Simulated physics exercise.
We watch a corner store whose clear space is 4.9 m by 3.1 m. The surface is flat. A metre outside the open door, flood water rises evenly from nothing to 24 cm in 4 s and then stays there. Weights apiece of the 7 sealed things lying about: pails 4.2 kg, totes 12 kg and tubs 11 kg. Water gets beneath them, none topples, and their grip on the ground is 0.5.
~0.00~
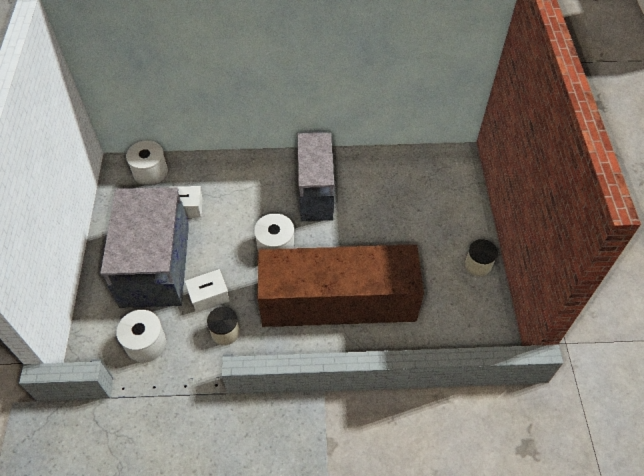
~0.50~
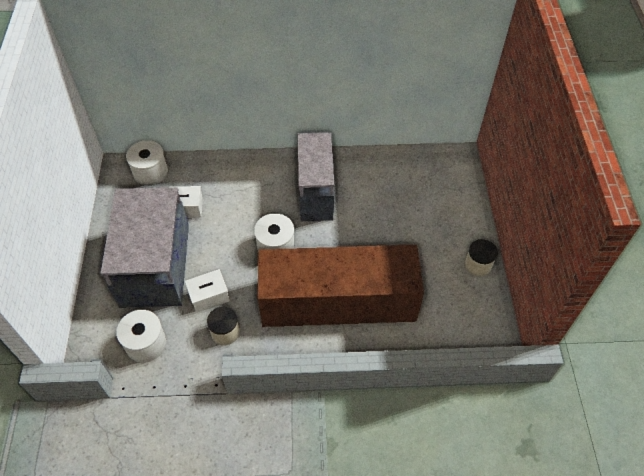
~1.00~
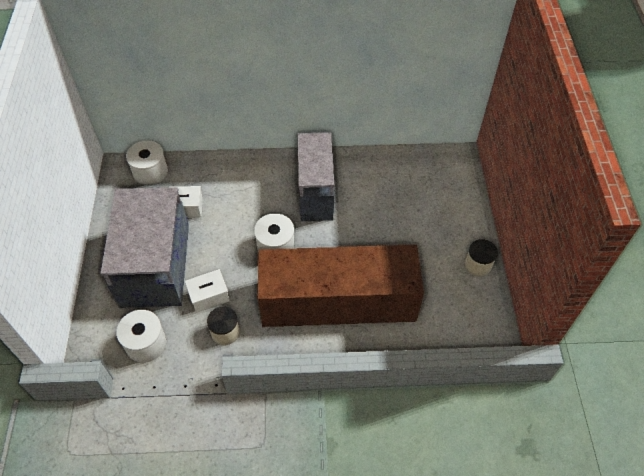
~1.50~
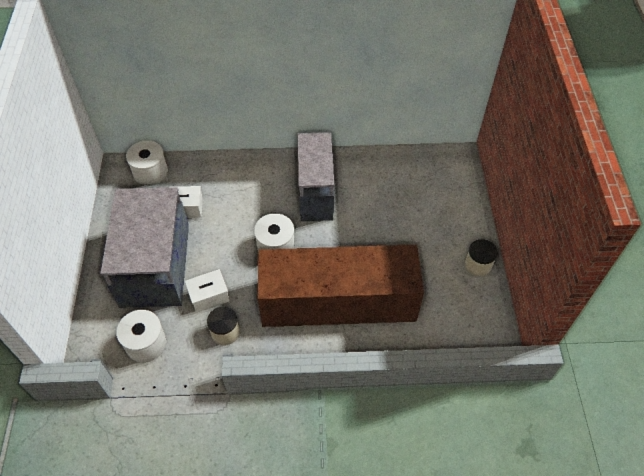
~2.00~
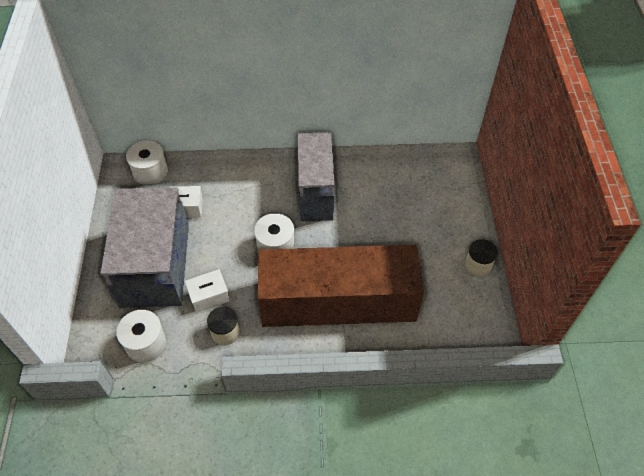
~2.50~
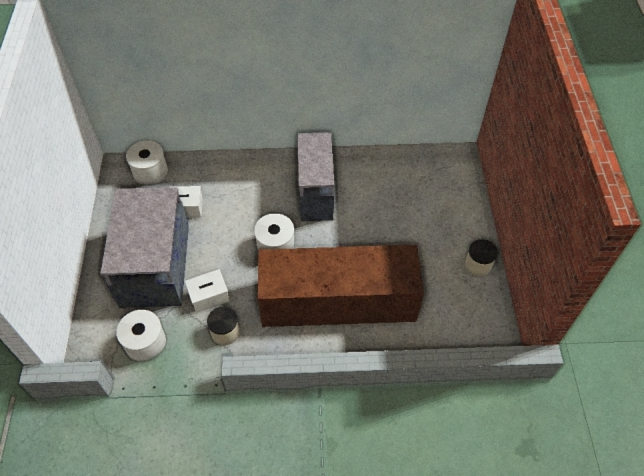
Green spread over the pale ground outside a small walled room and crept up to the gap in its low front wall, while the blocks, rolls and tubs inside stayed put.
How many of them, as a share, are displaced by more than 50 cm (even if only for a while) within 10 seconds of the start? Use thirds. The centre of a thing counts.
Share: Two thirds or above.
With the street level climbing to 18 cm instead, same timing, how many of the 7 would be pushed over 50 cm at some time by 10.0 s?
Then 4.
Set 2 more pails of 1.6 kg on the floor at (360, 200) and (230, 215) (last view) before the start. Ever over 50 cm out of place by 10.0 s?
In that order: Less, over.
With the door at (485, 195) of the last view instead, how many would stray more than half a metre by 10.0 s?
In that case 3 of them.
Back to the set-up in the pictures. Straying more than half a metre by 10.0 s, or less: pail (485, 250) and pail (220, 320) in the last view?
In turn: Short of it, over.
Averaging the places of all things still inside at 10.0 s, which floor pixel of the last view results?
At about (271, 244).
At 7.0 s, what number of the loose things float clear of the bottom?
3 of them.
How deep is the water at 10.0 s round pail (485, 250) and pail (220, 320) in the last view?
Roughly 7 and 4 cm.
After 3.5 s 0 of 7 are over 50 cm from their spots; 0 afloat.
After 4.5 s 2 of 7 are over 50 cm from their spots; 0 afloat.
After 7.0 s 2 of 7 are over 50 cm from their spots; 3 afloat.
After 10.0 s 5 of 7 are over 50 cm from their spots, and 6 have been at some point; 5 afloat.
